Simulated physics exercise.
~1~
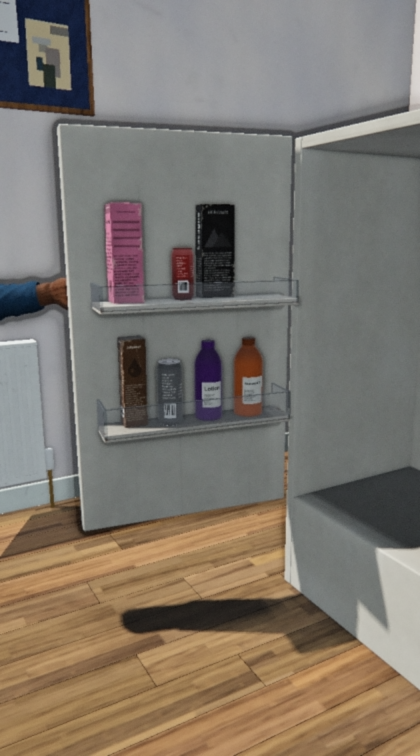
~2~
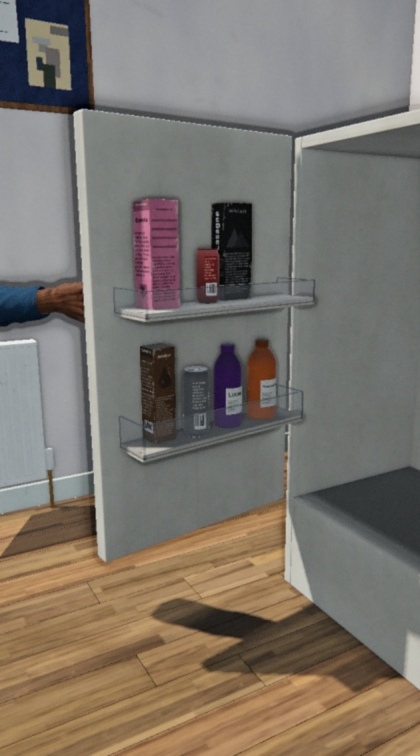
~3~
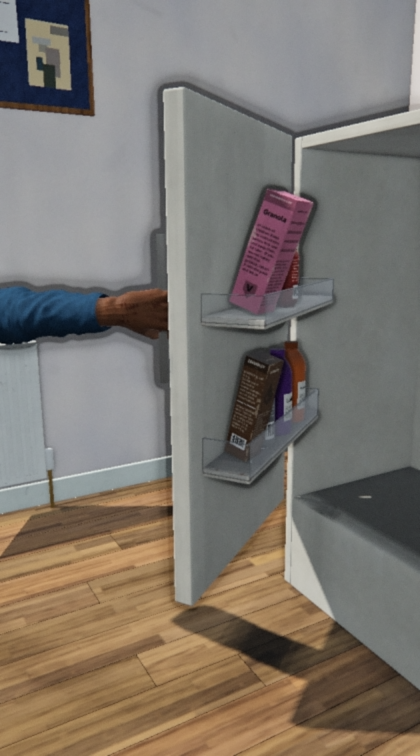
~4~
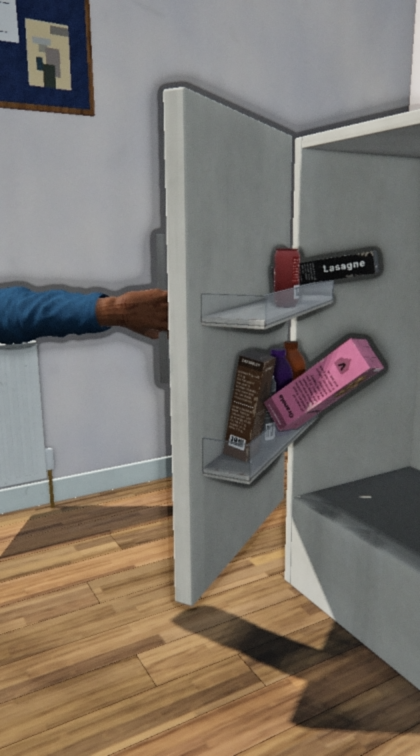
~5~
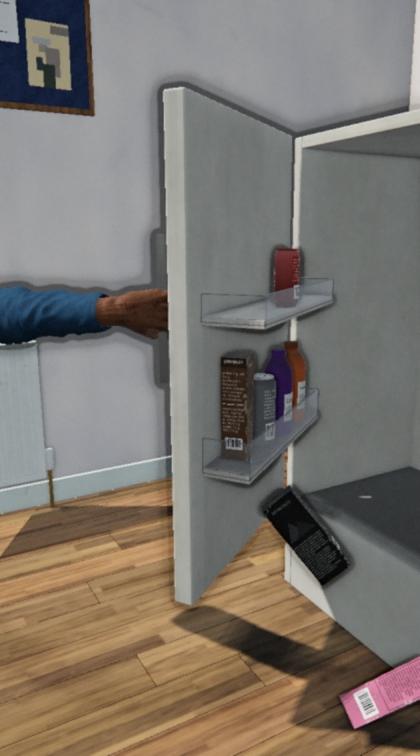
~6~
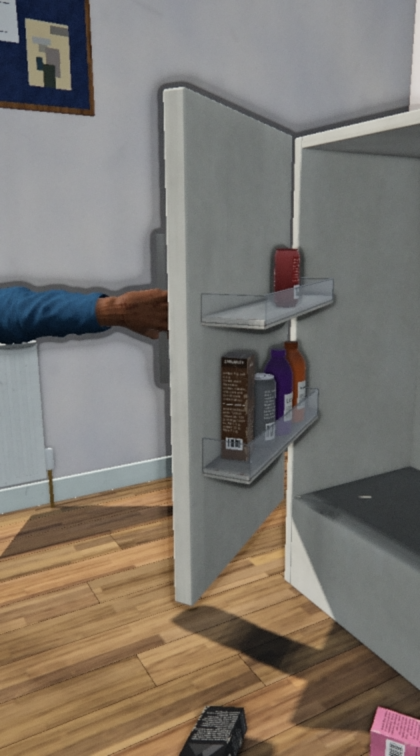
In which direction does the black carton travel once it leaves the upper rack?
It drops downward, past the lower rack, and ends up lying on the wooden floor.
A pale fridge door, its edge held by a blue-sleeved arm at left, swings toward the open fridge at right in a wood-floored room, seen from in front. Its upper rack holds a pink carton, a red can and a black carton; the lower has a brown carton, a grey can and purple and orange bottles. The door stops partly open, and the pink and brown cartons lean. The pink carton tumbles out, followed by the black one, while the brown carton rocks upright. Both fallen cartons end on the floor, the others still racked.
